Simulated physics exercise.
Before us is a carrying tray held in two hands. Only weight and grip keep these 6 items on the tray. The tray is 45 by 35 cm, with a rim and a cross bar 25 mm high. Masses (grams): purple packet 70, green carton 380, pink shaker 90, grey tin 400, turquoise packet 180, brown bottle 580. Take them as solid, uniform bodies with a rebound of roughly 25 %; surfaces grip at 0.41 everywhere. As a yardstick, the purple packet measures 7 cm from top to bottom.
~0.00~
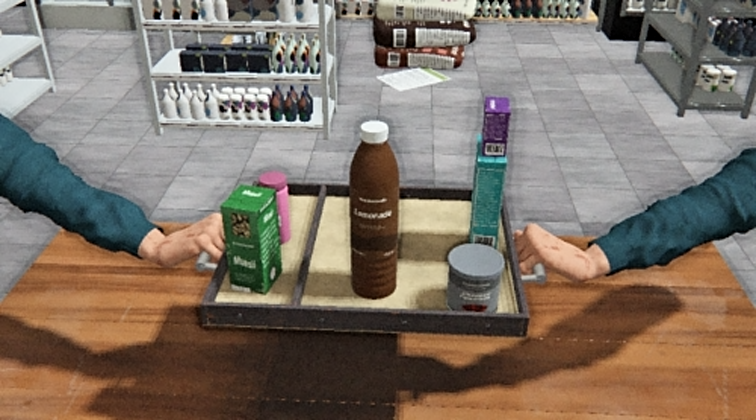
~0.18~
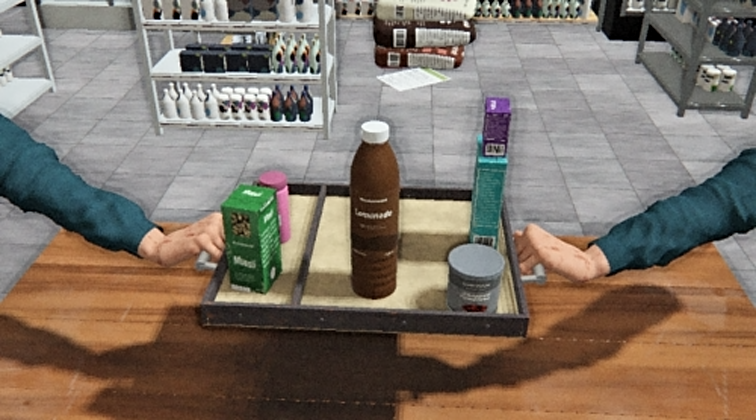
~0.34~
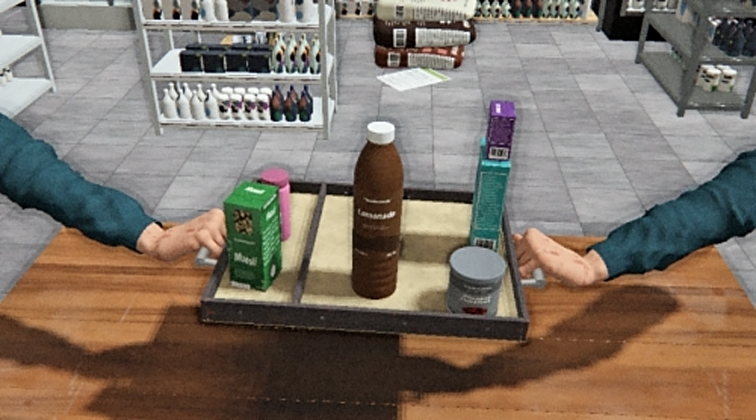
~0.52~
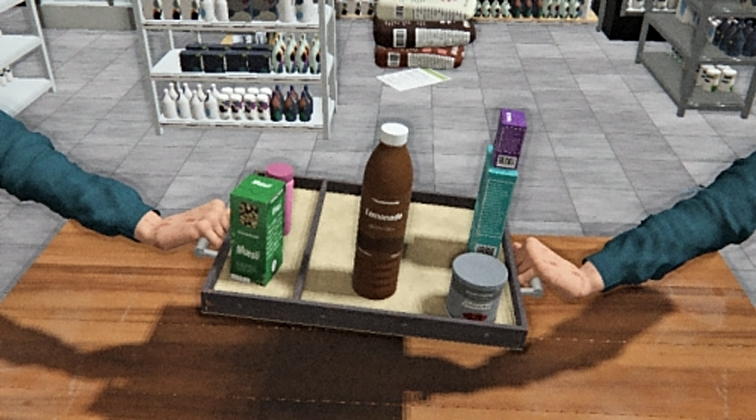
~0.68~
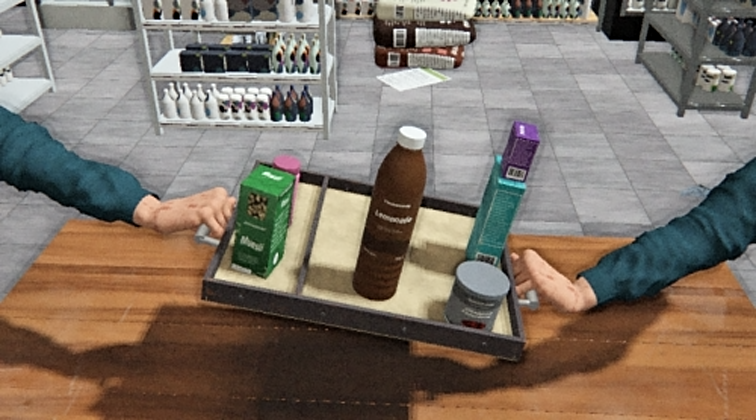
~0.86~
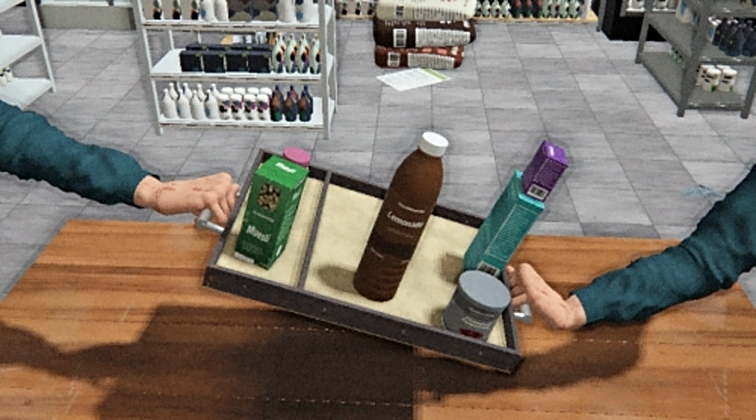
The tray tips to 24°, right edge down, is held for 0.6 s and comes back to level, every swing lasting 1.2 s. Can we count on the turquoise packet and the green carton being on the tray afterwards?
The turquoise packet goes overboard, the green carton is still aboard.
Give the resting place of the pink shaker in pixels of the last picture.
At about (472, 233).
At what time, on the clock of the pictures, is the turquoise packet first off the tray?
At about 1.0 s.
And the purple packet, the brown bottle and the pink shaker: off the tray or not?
The purple packet ends off the tray; the brown bottle finishes off the tray; the pink shaker ends on the tray.
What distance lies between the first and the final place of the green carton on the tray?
About 4 cm.
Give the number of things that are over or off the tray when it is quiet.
That comes to 4.
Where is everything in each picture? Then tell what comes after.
In the first picture, tray level; turquoise packet (486, 201); green carton (253, 240).
In the second picture, tray level; grey tin (474, 282); brown bottle (374, 212).
In the third picture, tilt 2°, right edge down; purple packet (500, 130).
In the fourth picture, tilt 6°, right edge down; grey tin (475, 291); brown bottle (384, 213).
In the fifth picture, tilt 11°, right edge down; purple packet (519, 152).
In the sixth picture, tilt 18°, right edge down; turquoise packet (501, 233) tipped 6° against what carries it; green carton (271, 214).
Around 1.36 s, tilt 24°, right edge down; purple packet and turquoise packet now off the tray; green carton shifted 2 cm near (295, 211); brown bottle on its side.
Around 2.06 s, tilt 23°, right edge down; brown bottle now off the tray; green carton shifted 4 cm near (303, 219); pink shaker on its side.
Finally (3.6 s), off the tray, purple packet, turquoise packet and brown bottle; on their side or leaning hard on the tray, pink shaker; the other 2 still in place (within 5 cm). Final places as that camera would see them, turquoise packet near (630, 363), green carton near (276, 245).
